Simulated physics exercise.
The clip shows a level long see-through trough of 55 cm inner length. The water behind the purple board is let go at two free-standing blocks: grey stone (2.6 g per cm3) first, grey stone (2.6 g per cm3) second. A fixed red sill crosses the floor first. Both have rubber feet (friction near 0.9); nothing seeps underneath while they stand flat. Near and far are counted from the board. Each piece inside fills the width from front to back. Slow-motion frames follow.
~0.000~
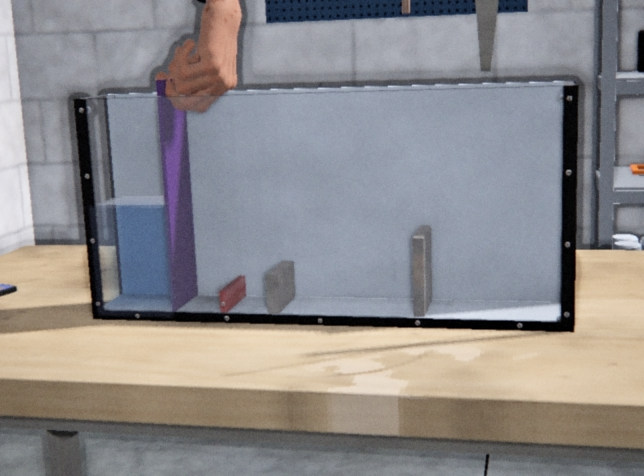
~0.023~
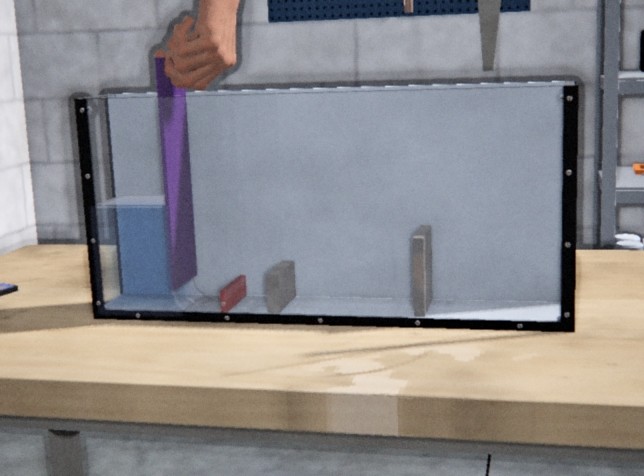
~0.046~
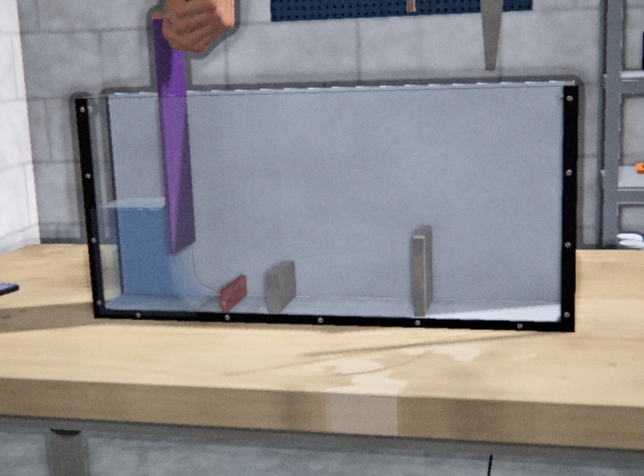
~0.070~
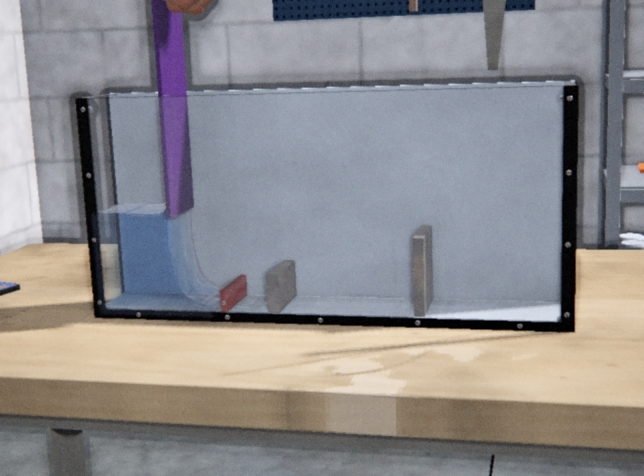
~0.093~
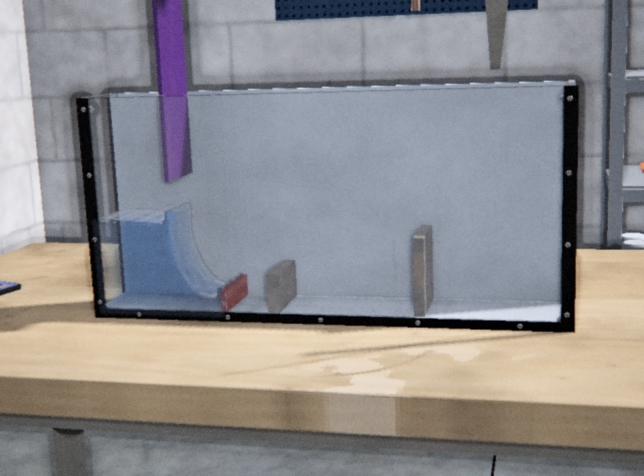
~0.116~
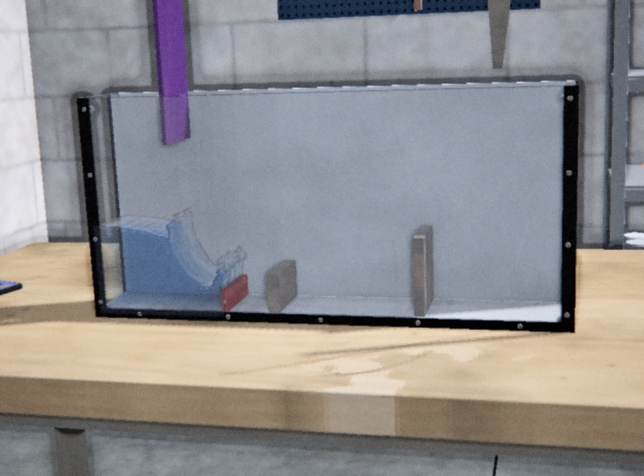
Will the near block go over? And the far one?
Near one falls; far one is knocked flat.
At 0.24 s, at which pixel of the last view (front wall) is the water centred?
Near (190, 277).
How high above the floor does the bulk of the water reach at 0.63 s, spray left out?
About 3.5 cm.
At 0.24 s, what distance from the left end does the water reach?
About 28 cm.
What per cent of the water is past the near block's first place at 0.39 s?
Near 26 in a hundred.
By 0.24 s the front has run 29 cm from the left wall, the near block is upright and the far block is upright.
By 0.39 s the near block leans 49° and the far block leans 12°.
By 0.63 s the near block lies flat and the far block lies flat.
At rest the near block lies flat and the far block lies flat; 21 per cent of the water is past where the far block first stood.
